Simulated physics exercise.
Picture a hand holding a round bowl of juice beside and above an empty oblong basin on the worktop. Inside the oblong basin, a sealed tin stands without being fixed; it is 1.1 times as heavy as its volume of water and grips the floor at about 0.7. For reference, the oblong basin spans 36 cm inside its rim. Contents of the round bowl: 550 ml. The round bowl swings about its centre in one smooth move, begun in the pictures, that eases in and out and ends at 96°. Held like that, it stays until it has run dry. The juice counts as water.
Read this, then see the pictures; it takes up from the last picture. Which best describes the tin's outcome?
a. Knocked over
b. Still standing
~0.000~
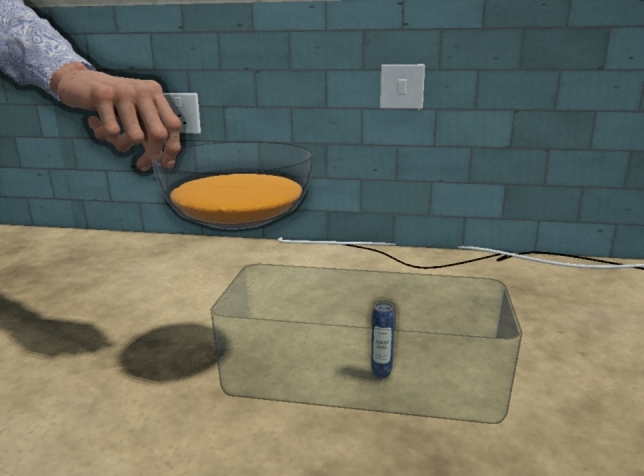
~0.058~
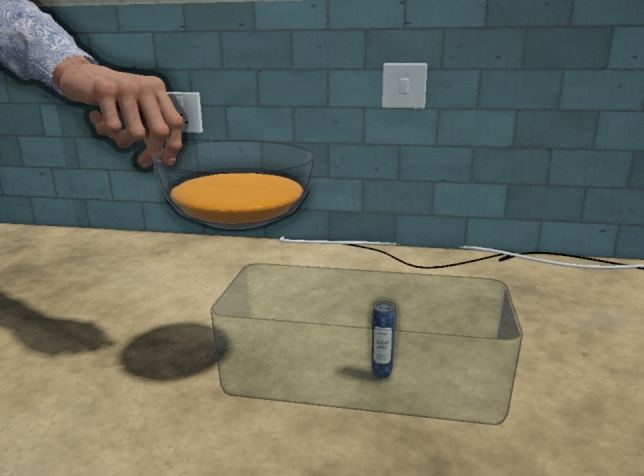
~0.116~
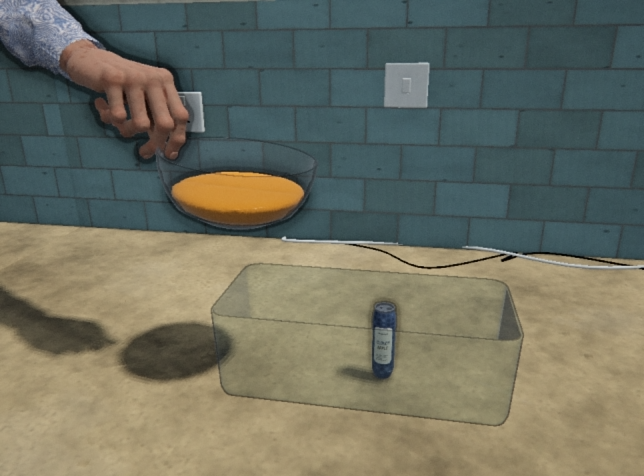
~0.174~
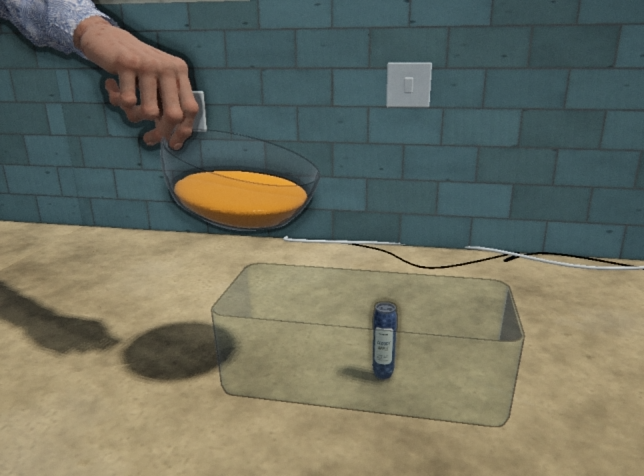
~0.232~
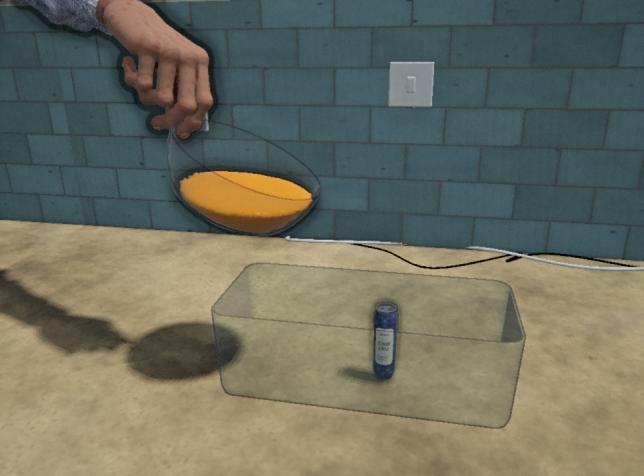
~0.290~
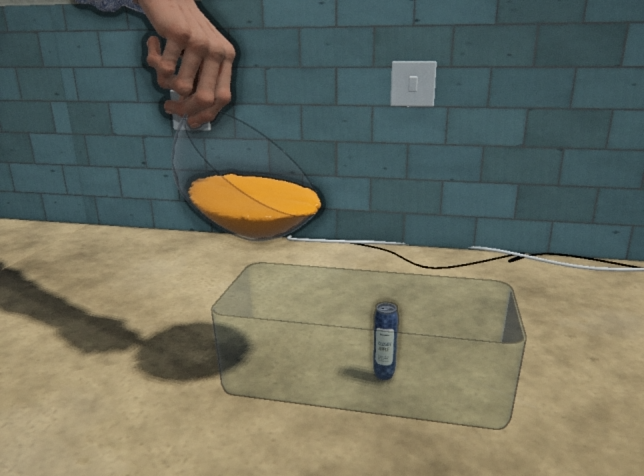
The answer is b.
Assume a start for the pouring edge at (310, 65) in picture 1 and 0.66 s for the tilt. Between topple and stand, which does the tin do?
Result: Tin tipped over.
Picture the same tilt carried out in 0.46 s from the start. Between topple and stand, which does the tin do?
Outcome - the tin remains standing.
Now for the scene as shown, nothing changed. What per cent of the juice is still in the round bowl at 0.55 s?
Fraction remaining: Approx. 14 per cent.
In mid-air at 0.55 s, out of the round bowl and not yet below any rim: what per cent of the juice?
Roughly 32 percent.
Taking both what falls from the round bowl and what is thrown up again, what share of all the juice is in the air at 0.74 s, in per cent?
4 per cent, roughly.
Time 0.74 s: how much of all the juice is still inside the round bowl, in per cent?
2 per cent or thereabouts.
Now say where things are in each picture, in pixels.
It leans 0°; its right rim is at (311, 159); the juice meets the walls at (177, 186) and (303, 191); the oblong basin's rim runs from (229, 288) to (512, 308); the tin's top is at (384, 310), in the first picture.
It leans 2°; its right rim is at (312, 161); the juice meets the walls at (178, 184) and (303, 191), in the second picture.
It leans 7°; its right rim is at (315, 169); the juice meets the walls at (179, 181) and (304, 194), in the third picture.
It leans 16°; its right rim is at (318, 180); the juice meets the walls at (182, 178) and (307, 198), in the fourth picture.
It leans 26°; its right rim is at (318, 196); the juice meets the walls at (188, 177) and (312, 201), in the fifth picture.
It leans 39°; its right rim is at (315, 212); the juice meets the walls at (196, 180) and (314, 202); 1 per cent is over the edge, in the sixth picture.
Then, 0.55 s in, the tilt is 90° and 15 per cent is still to pour; the tin stands where it began.
Then, 0.74 s in, the tilt is 96° and 2 per cent is still to pour; the tin stands where it began.
Then, 0.94 s in, the tilt is 96° and 0 per cent is still to pour; the tin stands where it began.
Then, 1.16 s in, the tilt is 96° and 0 per cent is still to pour; the tin stands where it began.
Finally, the tin stands where it began.
